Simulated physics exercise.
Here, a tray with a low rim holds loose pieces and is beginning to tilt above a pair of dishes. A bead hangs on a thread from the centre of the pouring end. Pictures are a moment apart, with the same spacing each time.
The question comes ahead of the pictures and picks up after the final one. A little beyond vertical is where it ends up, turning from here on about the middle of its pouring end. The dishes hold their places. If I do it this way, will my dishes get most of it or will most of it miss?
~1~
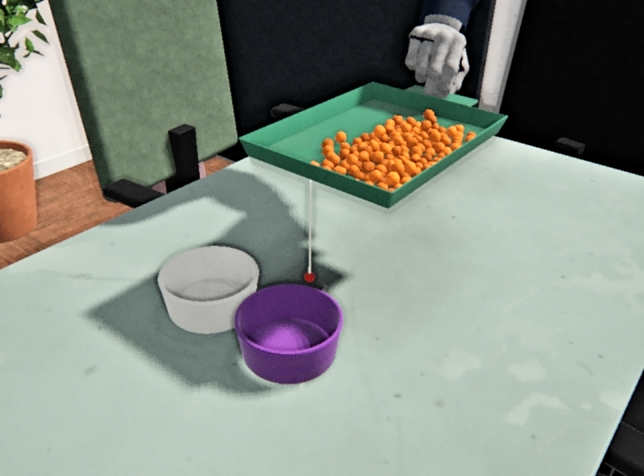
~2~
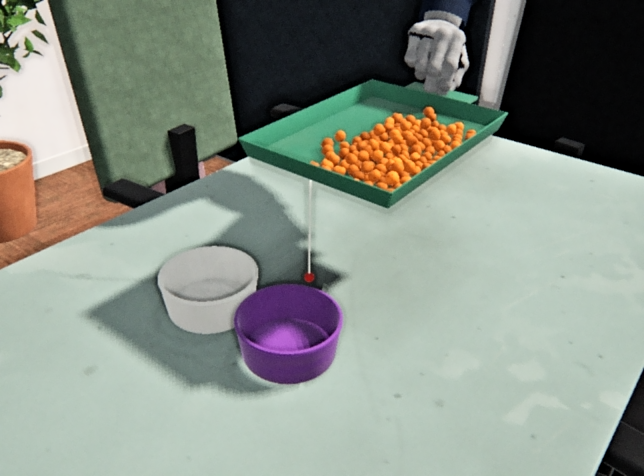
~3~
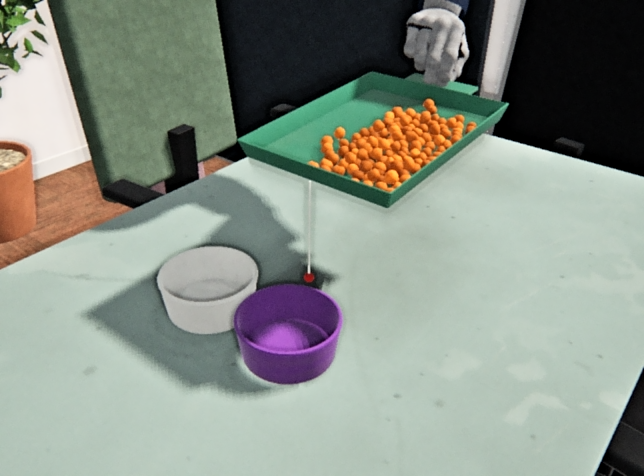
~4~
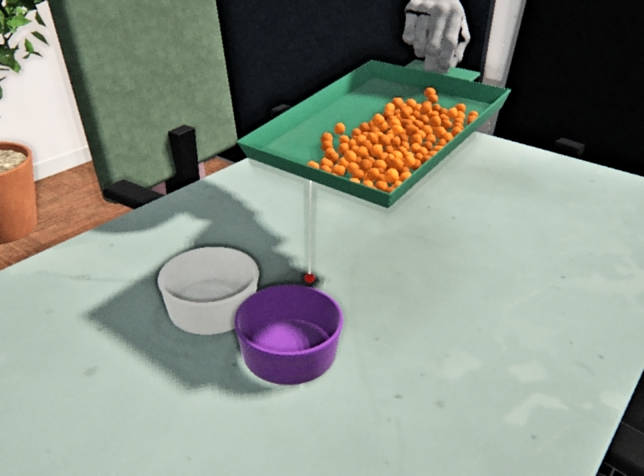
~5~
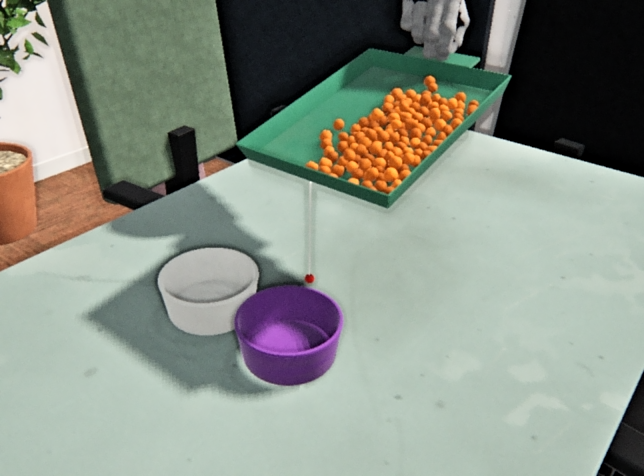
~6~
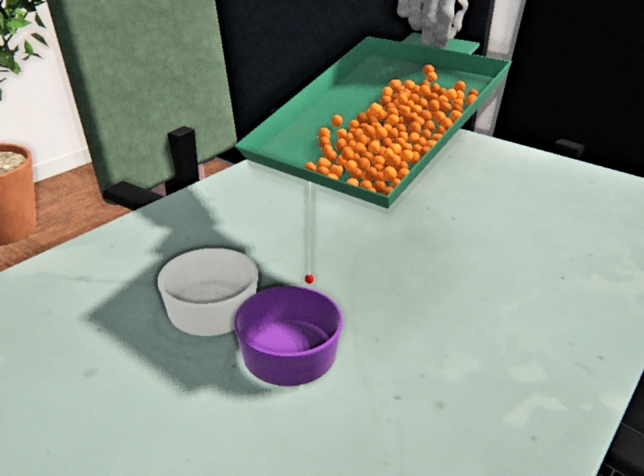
The dishes get most of it.
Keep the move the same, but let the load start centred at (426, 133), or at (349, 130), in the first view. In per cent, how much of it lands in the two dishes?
First about 70, then 80 per cent.
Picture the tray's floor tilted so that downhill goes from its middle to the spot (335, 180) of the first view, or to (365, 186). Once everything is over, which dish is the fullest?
In the first case it's the one on the right, in the second the one on the right.
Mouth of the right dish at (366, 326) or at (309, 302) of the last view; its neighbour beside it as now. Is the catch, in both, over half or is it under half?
First place: Short of half; second place: Short of half.
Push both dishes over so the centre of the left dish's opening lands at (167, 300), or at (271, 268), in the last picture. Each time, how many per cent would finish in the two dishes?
That makes 30 per cent, followed by 10 per cent.
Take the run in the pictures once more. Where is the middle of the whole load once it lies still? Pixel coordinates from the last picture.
Around (273, 350).
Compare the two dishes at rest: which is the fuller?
Winner: The right side.
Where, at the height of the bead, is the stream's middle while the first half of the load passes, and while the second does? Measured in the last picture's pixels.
First part (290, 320), rest (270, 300).
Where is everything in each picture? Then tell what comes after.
Corners of the pouring end (248, 138) and (390, 188), level; middle of the load (393, 155), coated peanuts; left dish (174, 309); right dish (254, 358); bead on its thread (310, 277), in the first picture.
Corners of the pouring end (247, 138) and (389, 188), level; middle of the load (392, 154), in the second picture.
Corners of the pouring end (246, 139) and (388, 188), tipped barely, level across its low end; middle of the load (392, 151), in the third picture.
Corners of the pouring end (246, 140) and (388, 189), tipped a little, level across its low end; middle of the load (392, 146), in the fourth picture.
Corners of the pouring end (244, 142) and (387, 190), tipped a little, level across its low end; middle of the load (392, 141), in the fifth picture.
Corners of the pouring end (243, 144) and (385, 191), tipped clearly, level across its low end; middle of the load (391, 136); left dish (173, 312); right dish (253, 360), in the sixth picture.
Just after the last frame, tray tipped steeply; almost all on the tray; just a few in the air.
A moment on, tray tipped right over; almost all on the tray; just a few in the right dish; just a few in the left dish; just a few outside both.
Further on, tray tipped past a quarter turn; roughly half in the right dish; roughly a quarter in the left dish; roughly a third outside both.
When it is over, tray tipped past a quarter turn; roughly half in the right dish; roughly a quarter in the left dish; roughly a third outside both.
